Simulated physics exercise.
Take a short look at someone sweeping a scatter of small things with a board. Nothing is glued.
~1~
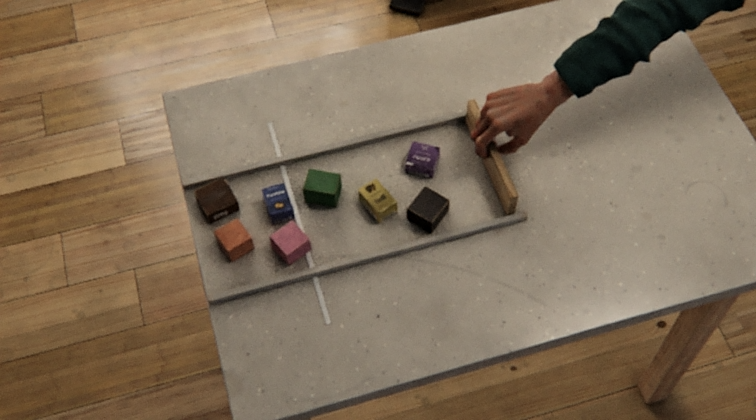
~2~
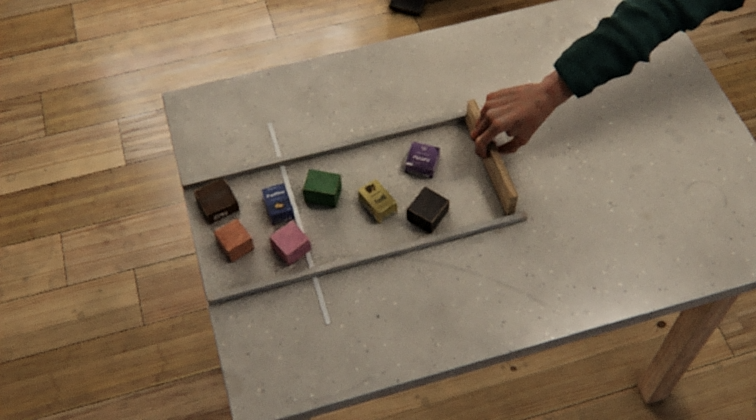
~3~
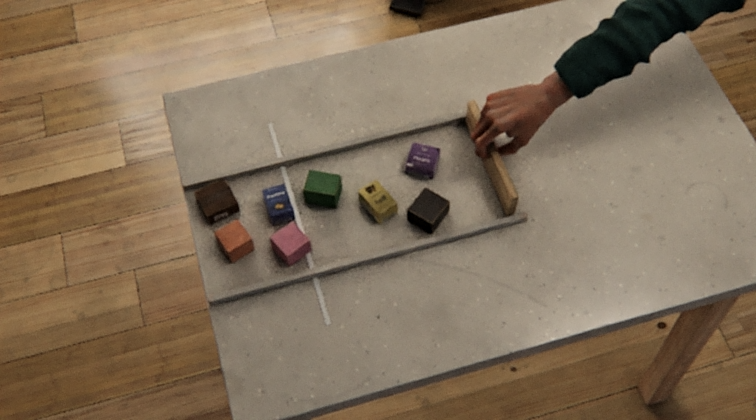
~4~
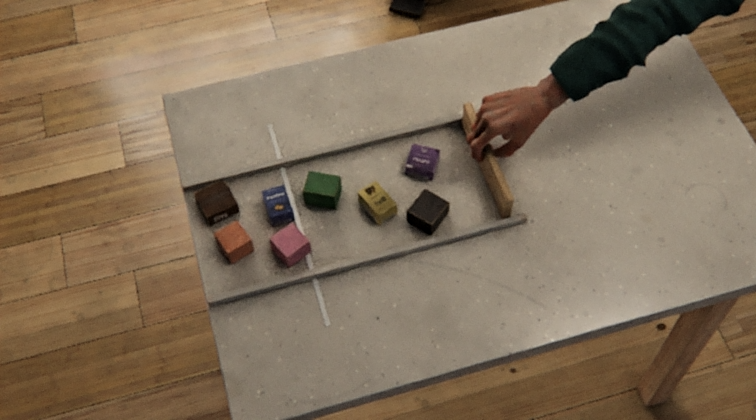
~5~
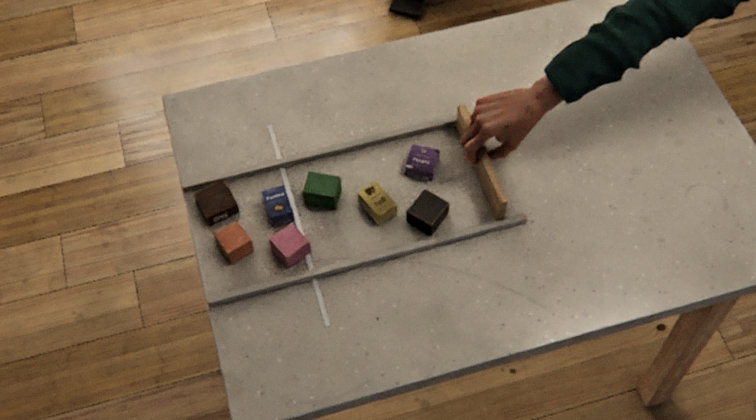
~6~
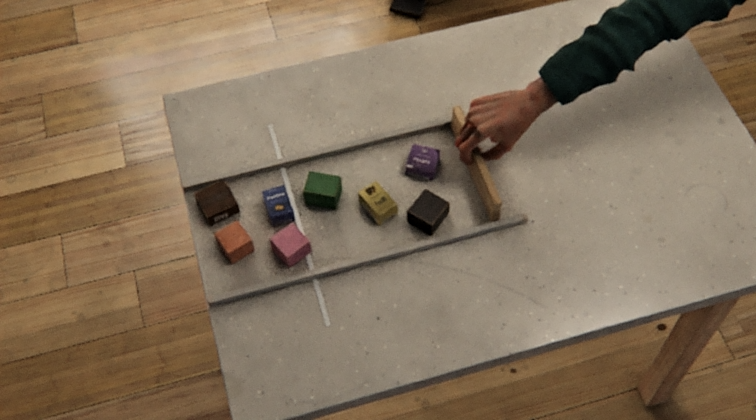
On a gray table, a hand slides a wooden board slightly left toward scattered colored blocks.
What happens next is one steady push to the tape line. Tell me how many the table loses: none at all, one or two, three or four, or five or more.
The count that falls off is none.
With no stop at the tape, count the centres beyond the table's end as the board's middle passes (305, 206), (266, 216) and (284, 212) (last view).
0, 1 and 1.
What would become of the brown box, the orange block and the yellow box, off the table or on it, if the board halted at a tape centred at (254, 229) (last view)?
Here the brown box ends up off; the orange block ends up off; last, the yellow box is not lost.
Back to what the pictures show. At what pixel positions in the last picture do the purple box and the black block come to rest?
Result: One about (279, 206), other about (284, 244).
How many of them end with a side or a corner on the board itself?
At rest, 2 are in contact.
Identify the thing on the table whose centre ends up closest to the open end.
Result: Brown box.
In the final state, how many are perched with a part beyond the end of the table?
1.
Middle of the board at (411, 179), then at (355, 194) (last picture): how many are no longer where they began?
At that stage 3; at the next, 5.
Soon after, none off yet; brown box at rest near (217, 202); orange block at rest near (235, 242); blue box at rest near (278, 206).
After that, none off yet; brown box at rest near (217, 202); orange block at rest near (235, 242); blue box displaced a little near (264, 209).
In the end, the number that fall off is zero.
